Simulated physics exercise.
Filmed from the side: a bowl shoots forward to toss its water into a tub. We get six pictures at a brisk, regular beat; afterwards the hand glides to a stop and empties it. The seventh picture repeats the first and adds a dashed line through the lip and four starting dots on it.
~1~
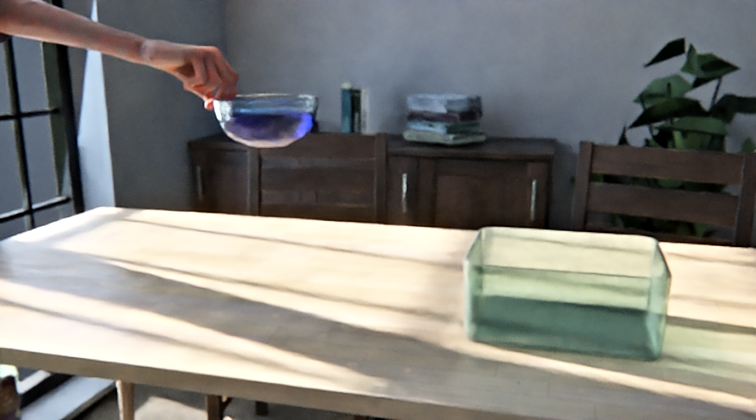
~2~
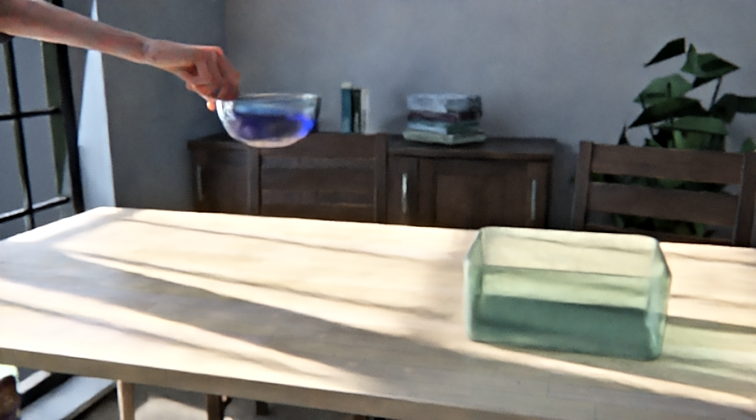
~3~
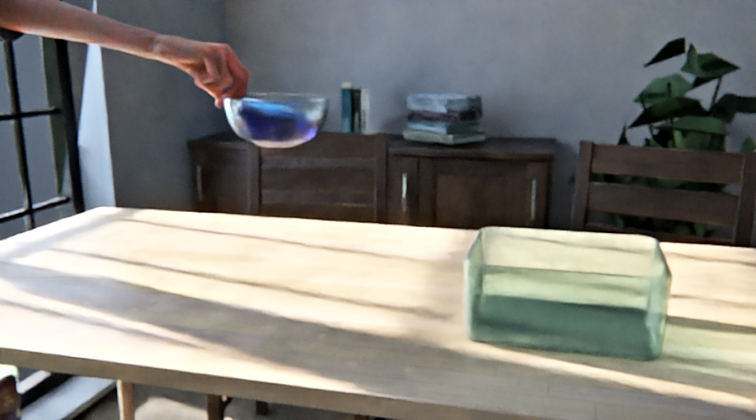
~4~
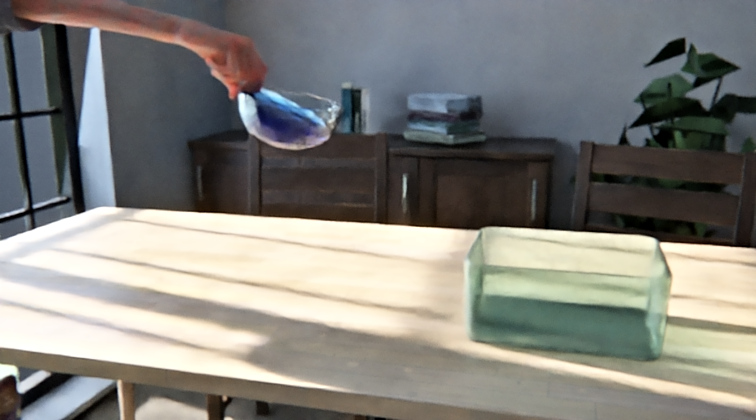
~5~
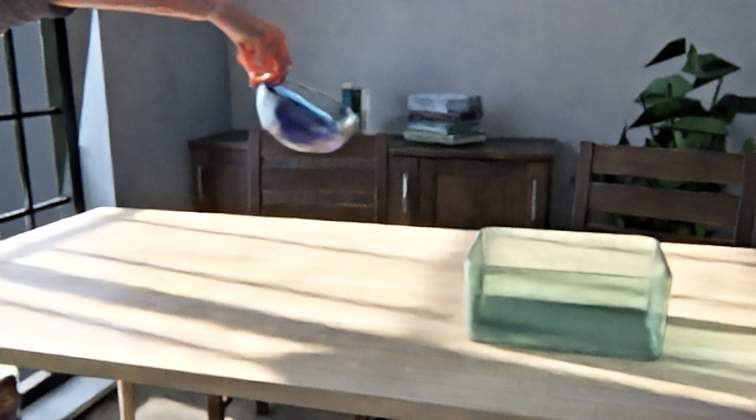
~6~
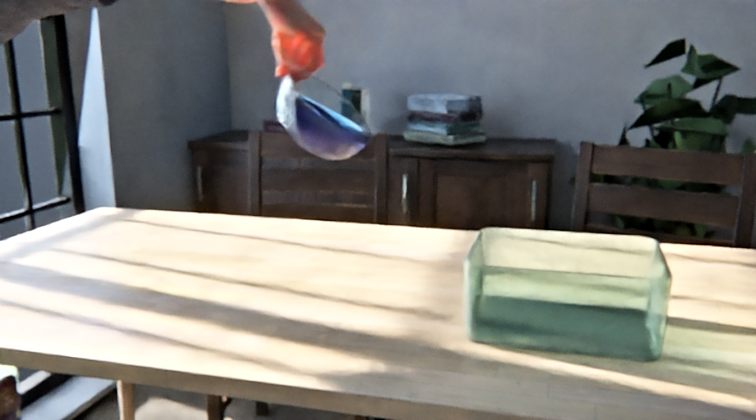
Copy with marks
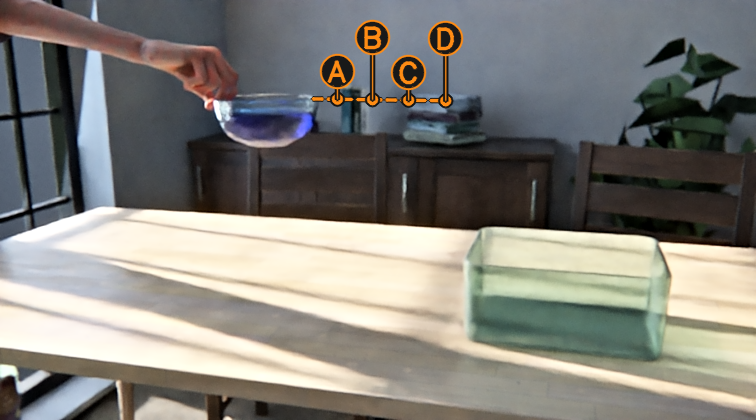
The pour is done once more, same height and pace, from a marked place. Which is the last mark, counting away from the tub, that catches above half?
Spot A just does it.
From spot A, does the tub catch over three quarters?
No.
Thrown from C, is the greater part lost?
No.
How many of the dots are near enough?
All four.
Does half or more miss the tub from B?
No, that is safe.
On the marked copy, A at (337, 99); B at (372, 99); C at (408, 100); D at (445, 100).
Choosing A, about 62 % lands in the tub, 28 % falls short and 9 % goes beside or beyond.
Choosing B, about 77 % lands in the tub, 8 % falls short and 15 % goes beside or beyond.
Choosing C, about 80 % lands in the tub, 7 % falls short and 13 % goes beside or beyond.
Choosing D, about 87 % lands in the tub, 5 % falls short and 8 % goes beside or beyond.
